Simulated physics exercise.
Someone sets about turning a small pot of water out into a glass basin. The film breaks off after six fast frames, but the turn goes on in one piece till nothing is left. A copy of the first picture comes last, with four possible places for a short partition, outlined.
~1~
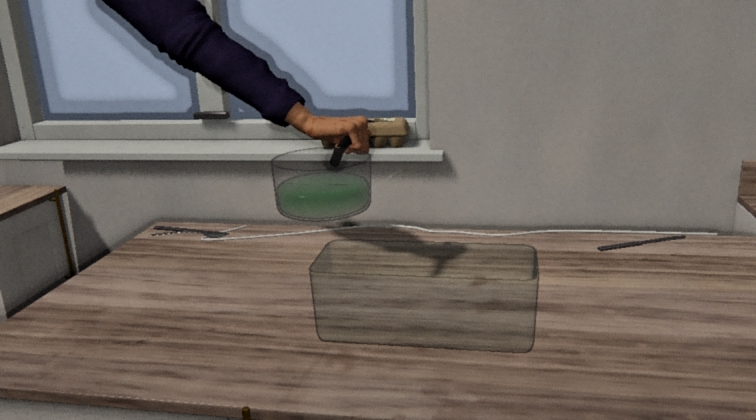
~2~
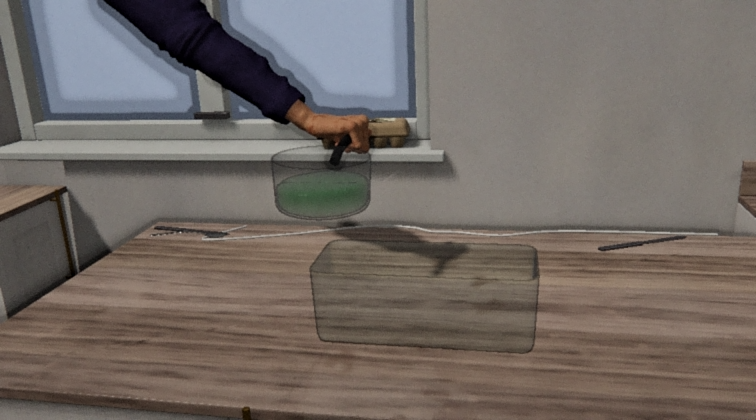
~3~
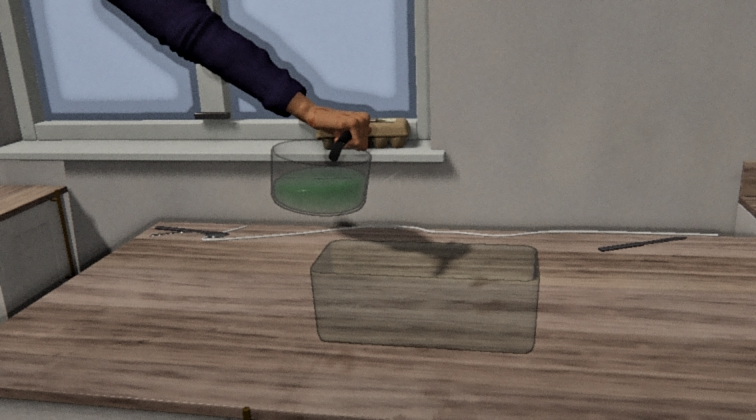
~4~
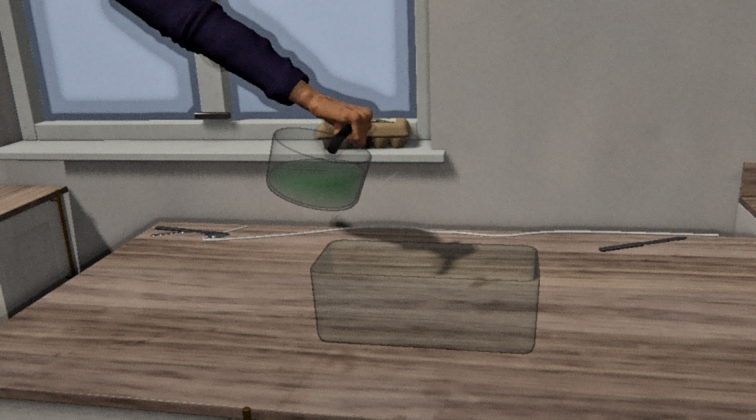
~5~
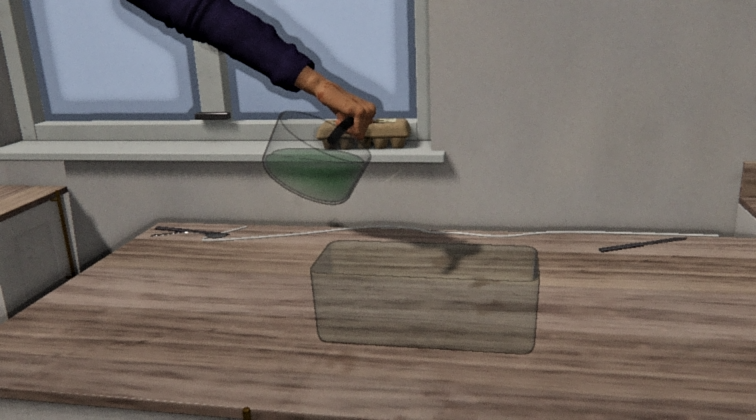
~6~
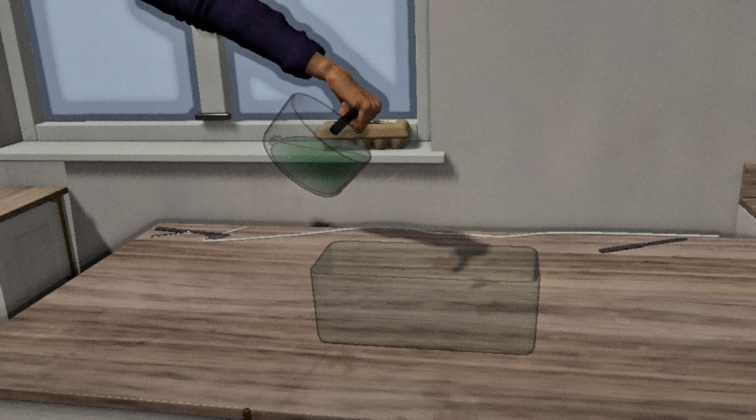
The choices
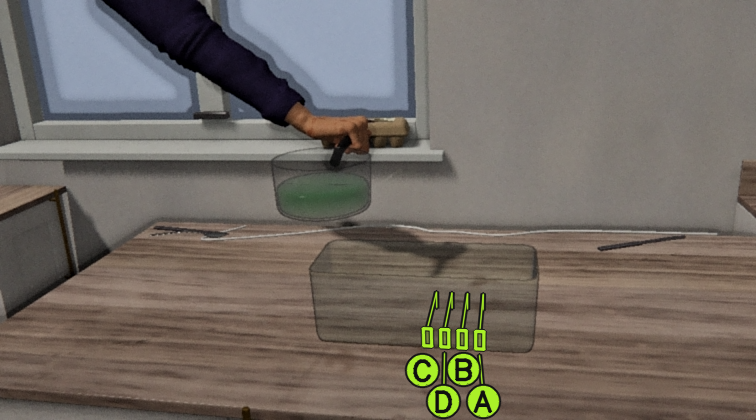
A hand held a small clear pot of green-tinted water upright above a glass basin on a wooden table, then gradually tilted it to the right, with the water staying inside.
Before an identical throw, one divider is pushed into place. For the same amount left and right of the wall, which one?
The best position is D.
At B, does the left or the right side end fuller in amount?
More ends on the left.
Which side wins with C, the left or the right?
The right one.
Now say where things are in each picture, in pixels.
Upright, lip at (368, 158); basin from (318, 338) to (534, 350); nothing has left yet.
Upright, lip at (368, 158); nothing has left yet.
Tipped about 8°, lip at (369, 158); nothing has left yet.
Tipped about 17°, lip at (369, 158); nothing has left yet.
Tipped about 29°, lip at (369, 159); nothing has left yet.
Tipped about 42°, lip at (369, 159); nothing has left yet.
On the marked copy, A at (479, 355); B at (461, 354); C at (427, 352); D at (444, 353).
Choosing A, about 82 % ends left of the wall and 15 % right of it; 3 % is lost outside.
Choosing B, about 84 % ends left of the wall and 14 % right of it.
Choosing C, about 22 % ends left of the wall and 77 % right of it.
Choosing D, about 47 % ends left of the wall and 51 % right of it.
